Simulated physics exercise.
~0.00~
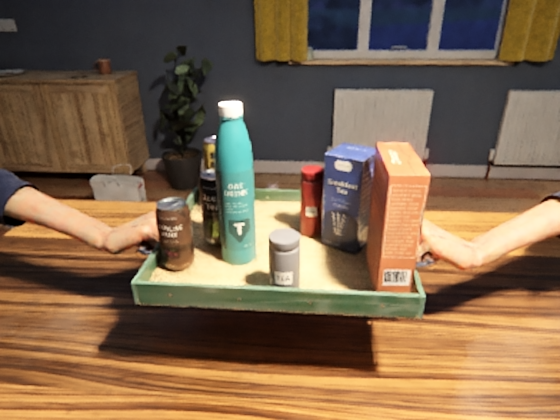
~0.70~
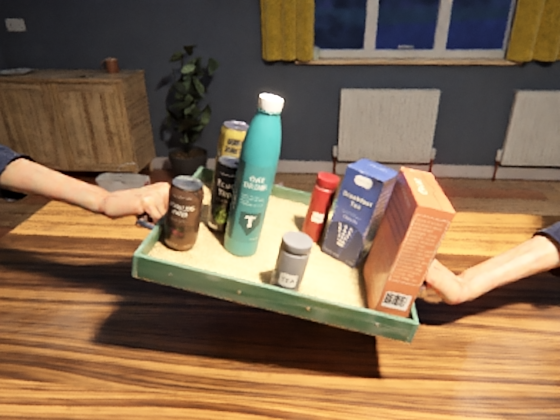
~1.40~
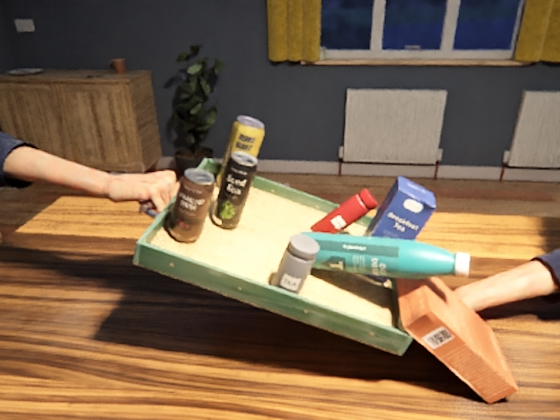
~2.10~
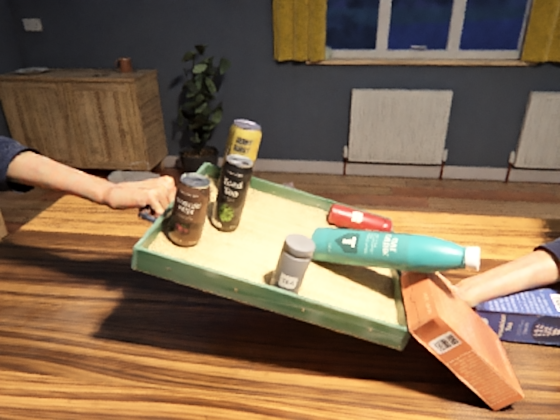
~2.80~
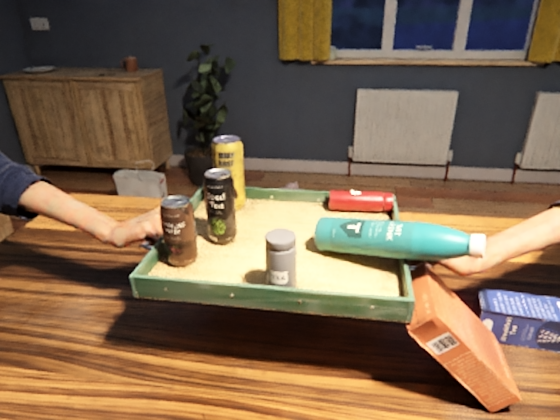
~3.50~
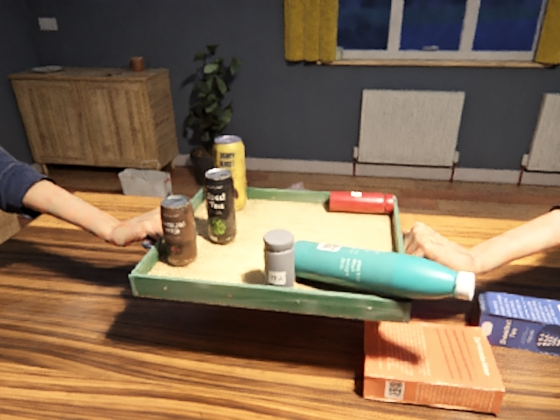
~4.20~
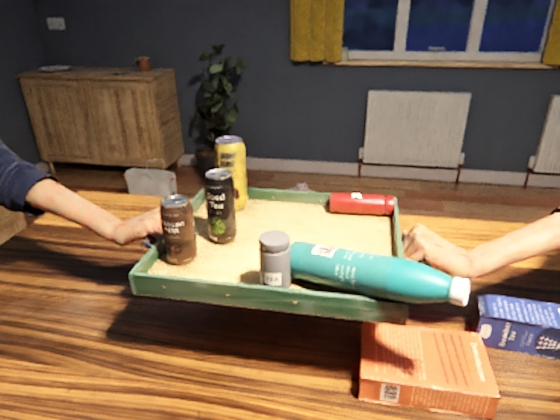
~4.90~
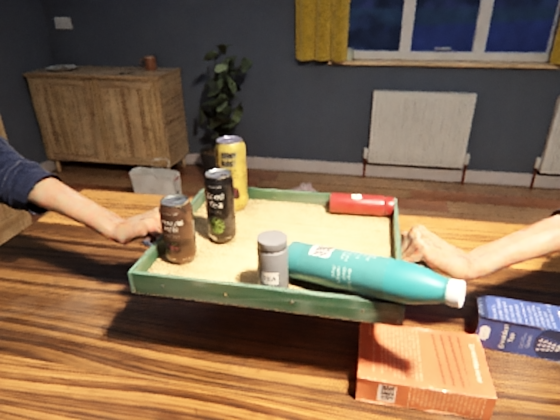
Two hands tipped a loaded green tray down to the right, sending the orange packet and then the blue carton onto the table while the turquoise bottle and red shaker toppled; once levelled, both still lay on the tray beside four upright items.
